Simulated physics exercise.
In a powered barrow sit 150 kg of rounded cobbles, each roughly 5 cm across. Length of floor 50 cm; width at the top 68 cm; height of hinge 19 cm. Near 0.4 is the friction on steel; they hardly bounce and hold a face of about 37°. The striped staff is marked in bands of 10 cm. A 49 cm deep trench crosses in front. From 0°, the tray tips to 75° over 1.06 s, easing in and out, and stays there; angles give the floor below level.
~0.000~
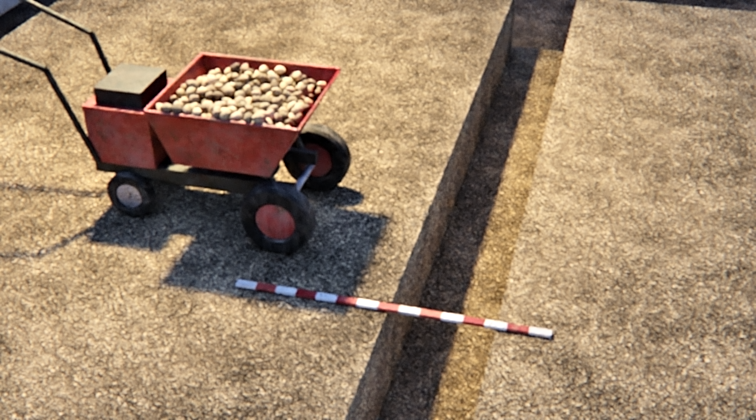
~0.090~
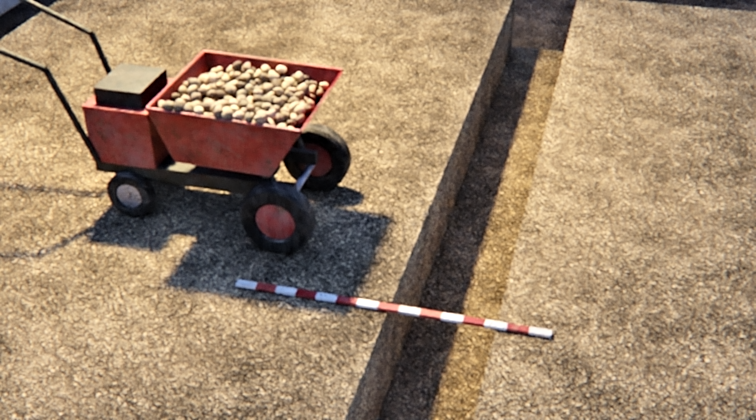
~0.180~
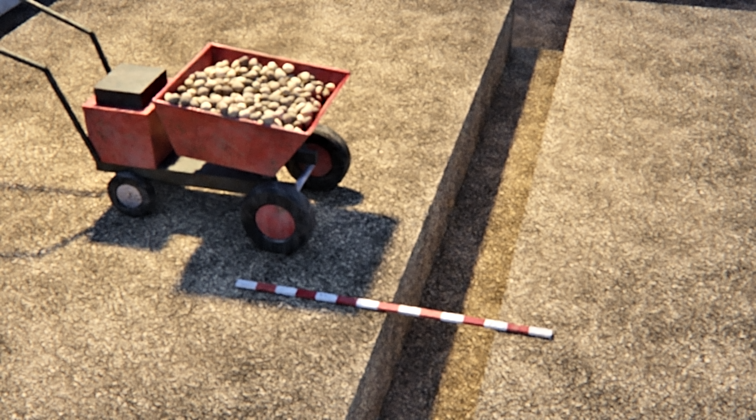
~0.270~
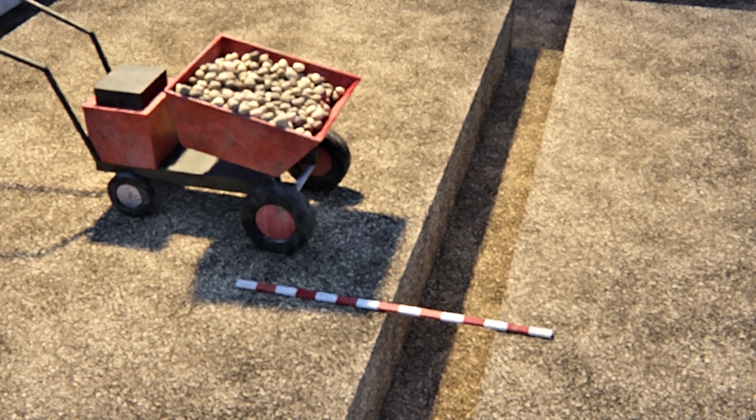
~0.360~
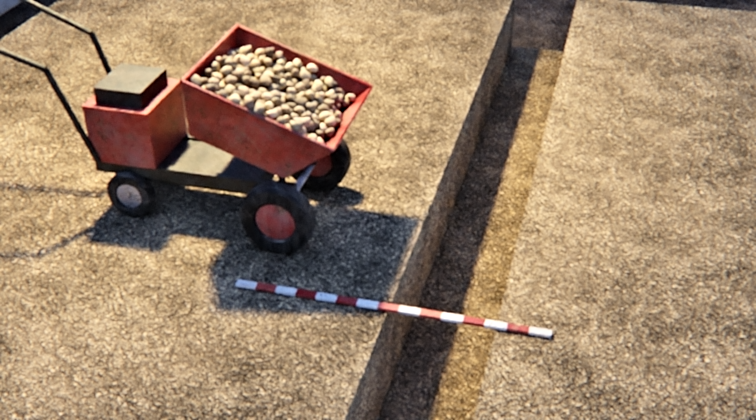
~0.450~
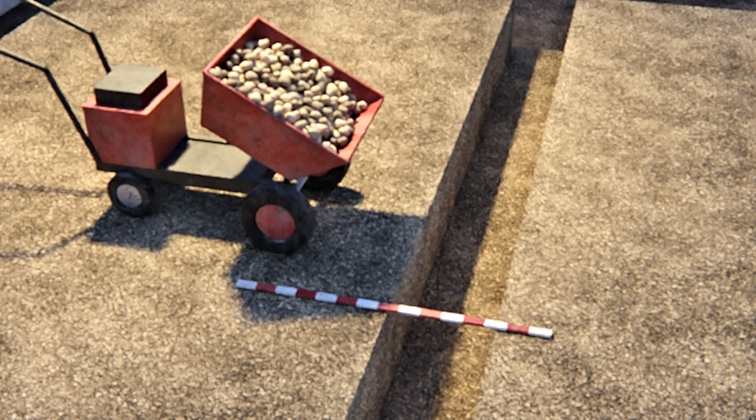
A red tray heaped with pale rounded stones tilts on a small four-wheeled barrow at the left, its back end rising gradually and then faster while its front edge dips rightward and the stones shift with it. The view looks down from a fixed, raised position onto sunlit, gritty brown ground. A red-and-white striped pole lies across a dark trench right of the barrow, whose wheels stay put.
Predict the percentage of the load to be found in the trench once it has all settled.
Roughly 98 percent of the load ends up there.
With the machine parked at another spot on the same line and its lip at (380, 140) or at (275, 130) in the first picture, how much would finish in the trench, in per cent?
Some 65 and some 70 per cent, in that order.
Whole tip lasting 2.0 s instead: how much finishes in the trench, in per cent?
In that case some 95 per cent.
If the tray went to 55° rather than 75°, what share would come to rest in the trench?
I'd guess some 30 in a hundred.
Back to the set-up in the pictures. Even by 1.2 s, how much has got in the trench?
35 per cent, give or take.
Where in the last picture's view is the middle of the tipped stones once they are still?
Resting centre: About (463, 305).
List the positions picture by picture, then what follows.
In the first picture, the tray is at 0°, its lip at (297, 131); the top of the load is at (234, 78).
In the second picture, the tray is at 2°, its lip at (300, 132); the top of the load is at (228, 79); the stones move at 0.3 m/s on average.
In the third picture, the tray is at 6°, its lip at (308, 135); the top of the load is at (226, 74); the stones move at 0.5 m/s on average.
In the fourth picture, the tray is at 12°, its lip at (320, 141); the top of the load is at (227, 70); the stones move at 0.7 m/s on average.
In the fifth picture, the tray is at 20°, its lip at (333, 151); the top of the load is at (235, 60); the stones move at 0.8 m/s on average.
In the sixth picture, the tray is at 29°, its lip at (347, 162); the top of the load is at (251, 53); the stones move at 0.9 m/s on average.
After 0.8 s the floor is at 64°; 100 % in the tray; the foremost stones are at (394, 185).
After 1.2 s the floor is at 75°; 60 % in the tray, 3 % short of the trench, 37 % in the trench; the foremost stones are at (498, 323).
After 1.5 s the floor is at 75°; 29 % in the tray, 2 % short of the trench, 68 % in the trench; the foremost stones are at (500, 330).
After 3.5 s the floor is at 75°; 0 % in the tray, 2 % short of the trench, 98 % in the trench; the foremost stones are at (504, 318).
